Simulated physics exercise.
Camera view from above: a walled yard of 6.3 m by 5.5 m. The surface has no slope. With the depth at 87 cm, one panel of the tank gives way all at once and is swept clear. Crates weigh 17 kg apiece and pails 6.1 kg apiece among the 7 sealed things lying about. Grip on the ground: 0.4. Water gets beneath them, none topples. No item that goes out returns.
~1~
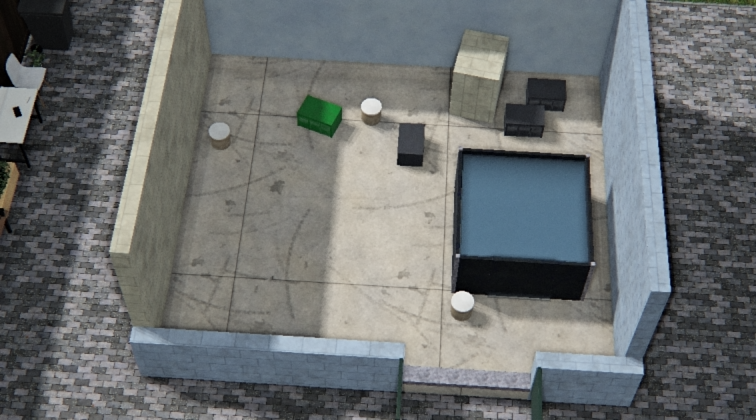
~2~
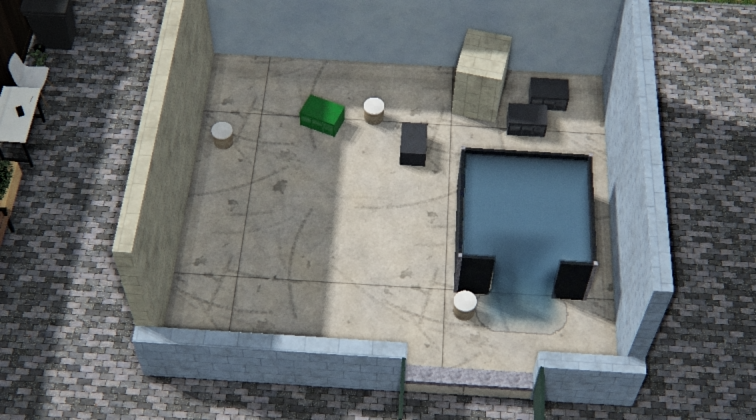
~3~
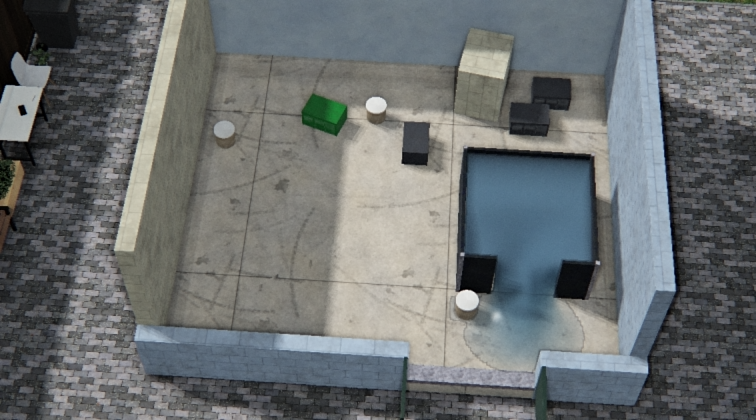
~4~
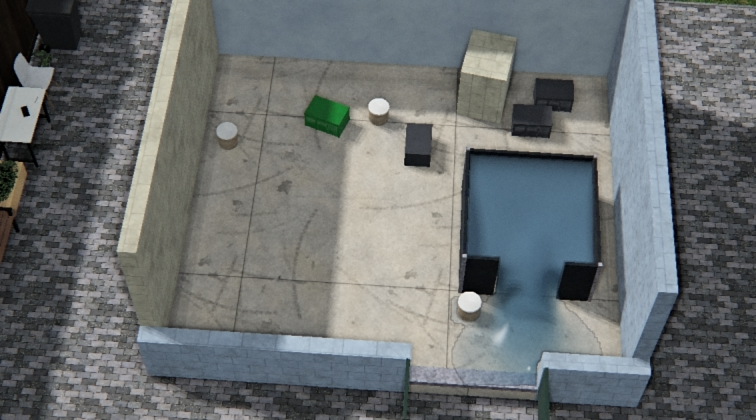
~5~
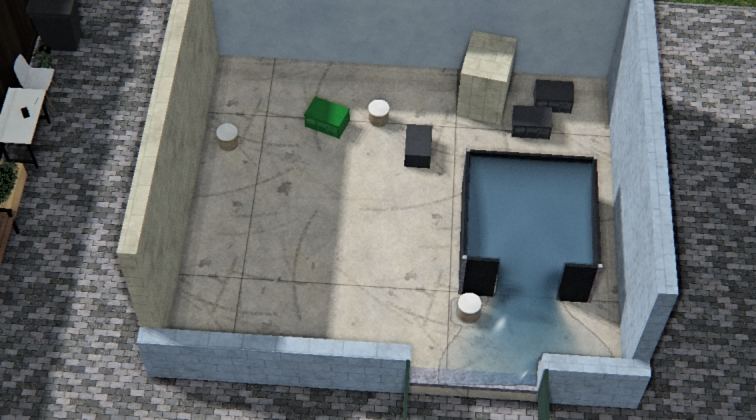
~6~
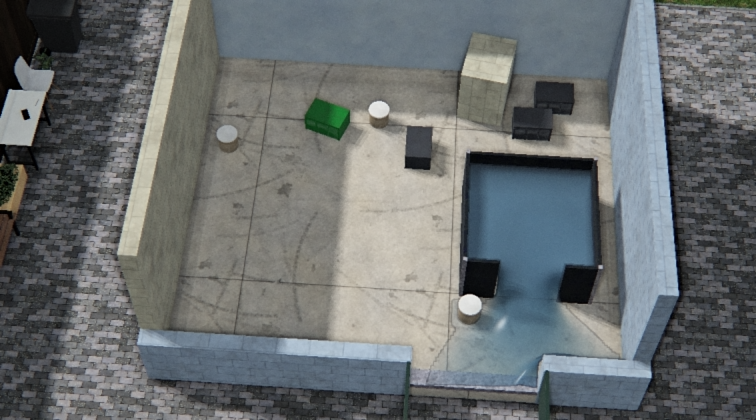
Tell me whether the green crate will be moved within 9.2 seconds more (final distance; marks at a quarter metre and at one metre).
I think it's going to hold steady.
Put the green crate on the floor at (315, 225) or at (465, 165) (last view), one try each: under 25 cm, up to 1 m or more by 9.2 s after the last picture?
Run 1: It remains nearly still. Run 2: It remains nearly still.
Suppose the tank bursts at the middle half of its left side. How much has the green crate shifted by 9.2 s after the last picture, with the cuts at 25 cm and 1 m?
My answer is that the green crate is flushed far out.
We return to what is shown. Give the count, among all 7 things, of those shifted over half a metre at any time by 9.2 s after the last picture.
That makes 2.
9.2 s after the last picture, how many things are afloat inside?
That would be 0 of them.
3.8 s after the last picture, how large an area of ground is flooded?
That flooded area is roughly 14 m2.
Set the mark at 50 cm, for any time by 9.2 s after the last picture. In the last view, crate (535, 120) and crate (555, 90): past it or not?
The first topped the threshold, and the second topped the threshold.
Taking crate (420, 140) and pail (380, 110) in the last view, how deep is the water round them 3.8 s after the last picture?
About 0 and 0 cm.
Then, 1.2 s after the last picture the green crate is near (327, 113), 0.0 m from its start, aground; 0 of 7 are out; 0 afloat.
Then, 3.8 s after the last picture the green crate is near (327, 113), 0.0 m from its start, aground; 0 of 7 are out; 1 afloat.
Then, 6.2 s after the last picture the green crate is near (327, 113), 0.0 m from its start, aground; 0 of 7 are out; 0 afloat.
Then, 9.2 s after the last picture the green crate is near (327, 113), 0.0 m from its start, aground; 0 of 7 are out; 0 afloat.
